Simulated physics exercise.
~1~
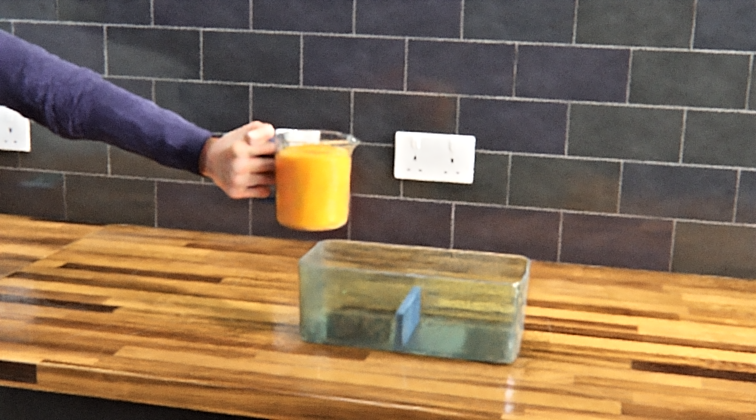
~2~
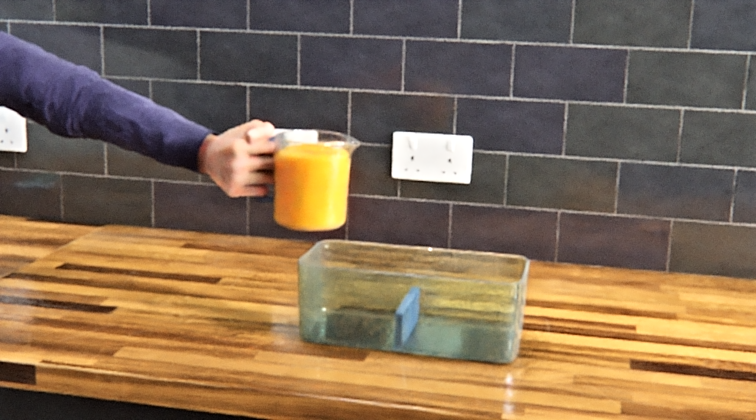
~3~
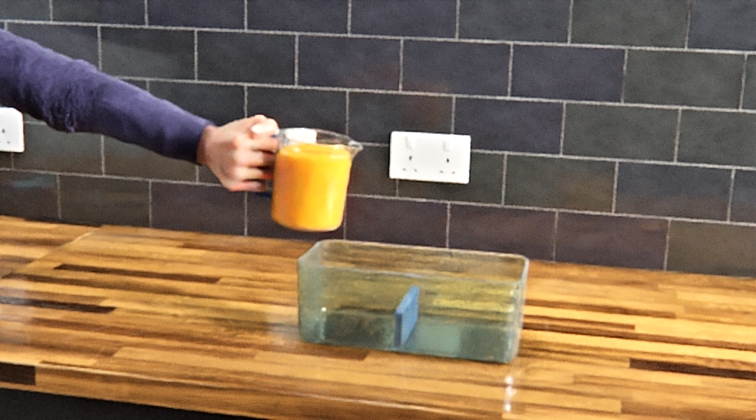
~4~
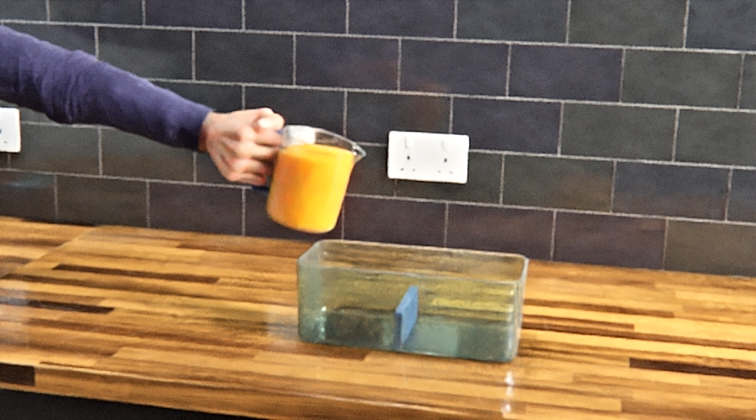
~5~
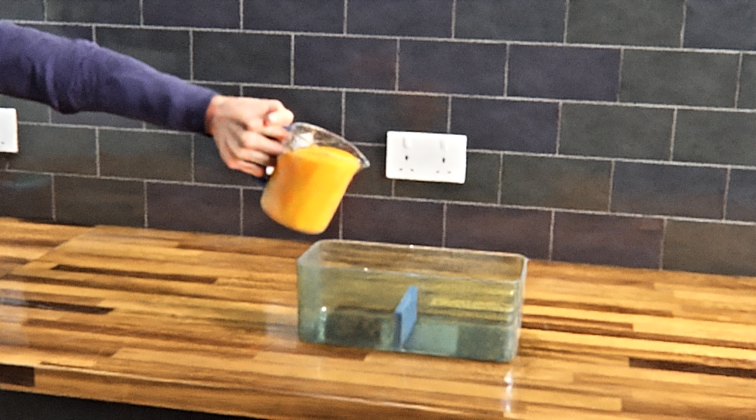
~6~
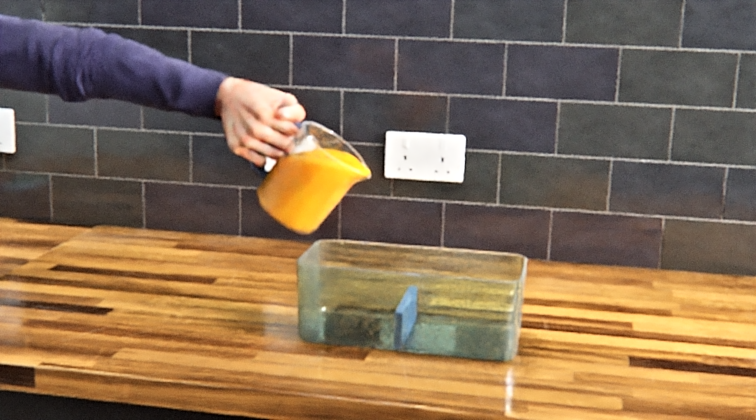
A hand tilts a jug of orange juice rightward above a divided glass basin.
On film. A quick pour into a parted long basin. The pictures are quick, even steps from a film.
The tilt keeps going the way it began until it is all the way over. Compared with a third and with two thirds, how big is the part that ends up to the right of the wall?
Lowest of three bands.
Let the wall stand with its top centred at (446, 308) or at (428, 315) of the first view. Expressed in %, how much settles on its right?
First try close to 10 percent, second try close to 15 percent.
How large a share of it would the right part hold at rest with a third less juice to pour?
Close to 0 per cent.
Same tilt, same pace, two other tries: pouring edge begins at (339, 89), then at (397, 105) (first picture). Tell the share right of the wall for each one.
It would come to near 5 per cent, and then near 90 per cent.
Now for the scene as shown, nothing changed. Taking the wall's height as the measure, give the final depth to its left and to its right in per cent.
Left side roughly 70, right side roughly 10.
A moment on, the jug is tipped right over and 54 per cent is still to pour, 19 is left of the wall and 7 right of it.
Next, the jug is tipped right over and 12 per cent is still to pour, 69 is left of the wall and 9 right of it.
Then the jug is tipped right over and 1 per cent is still to pour, 83 is left of the wall and 10 right of it.
Later the jug is tipped right over and 0 per cent is still to pour, 85 is left of the wall and 10 right of it.
In the end 84 per cent lies left of the wall, 12 right of it and 4 outside.
